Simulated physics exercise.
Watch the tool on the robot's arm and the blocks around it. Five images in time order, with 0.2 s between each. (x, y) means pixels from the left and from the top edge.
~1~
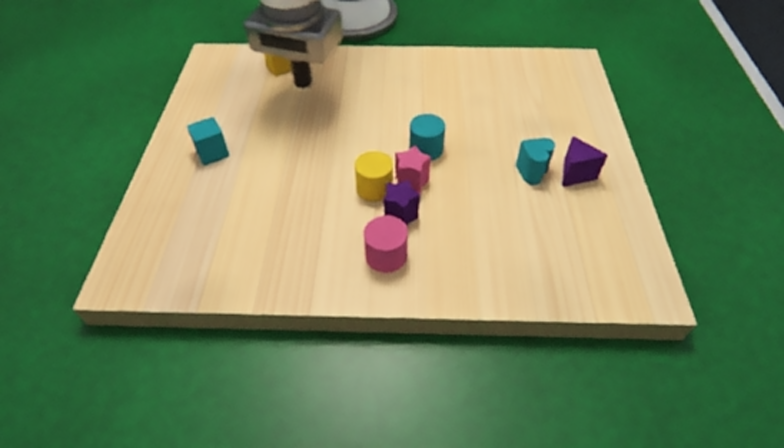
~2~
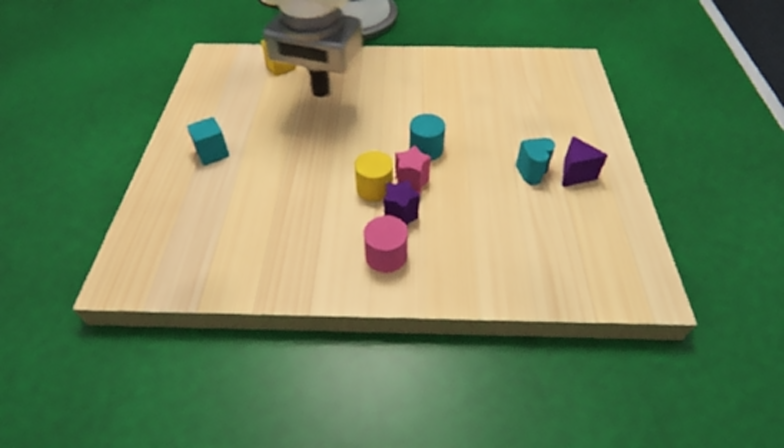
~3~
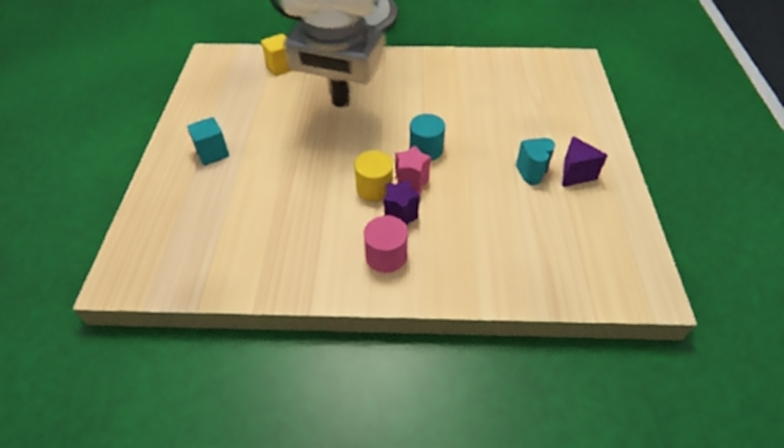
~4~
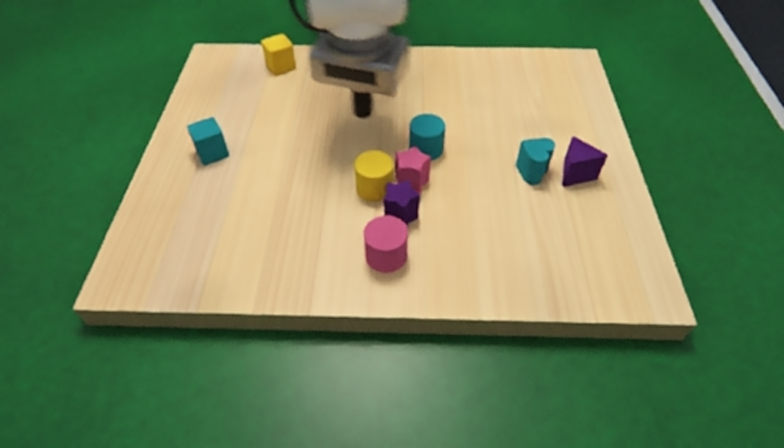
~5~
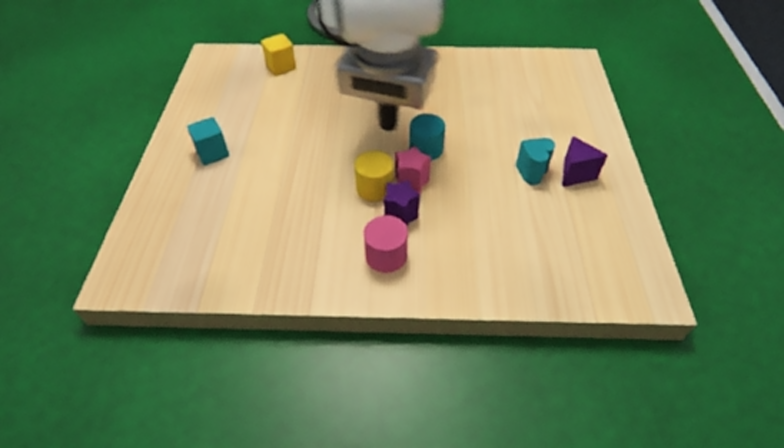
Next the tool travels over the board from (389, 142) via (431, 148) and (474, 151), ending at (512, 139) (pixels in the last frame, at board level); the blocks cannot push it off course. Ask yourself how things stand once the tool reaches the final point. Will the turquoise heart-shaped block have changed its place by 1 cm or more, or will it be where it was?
That block moves.
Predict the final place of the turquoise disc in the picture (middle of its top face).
It should be at (510, 141) by then.
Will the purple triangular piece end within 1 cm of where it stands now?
In short: Yes.
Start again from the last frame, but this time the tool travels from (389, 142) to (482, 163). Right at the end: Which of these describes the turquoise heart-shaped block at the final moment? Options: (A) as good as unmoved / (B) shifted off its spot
Answer: B.
What follows on the original path. One third of the way, tool (432, 131); turquoise disc (460, 130).
Two thirds of the way, tool (478, 134); turquoise disc (501, 140).
At the end, tool (515, 122); pink star still; turquoise disc (510, 141); turquoise heart-shaped block (548, 151); purple triangular piece still.
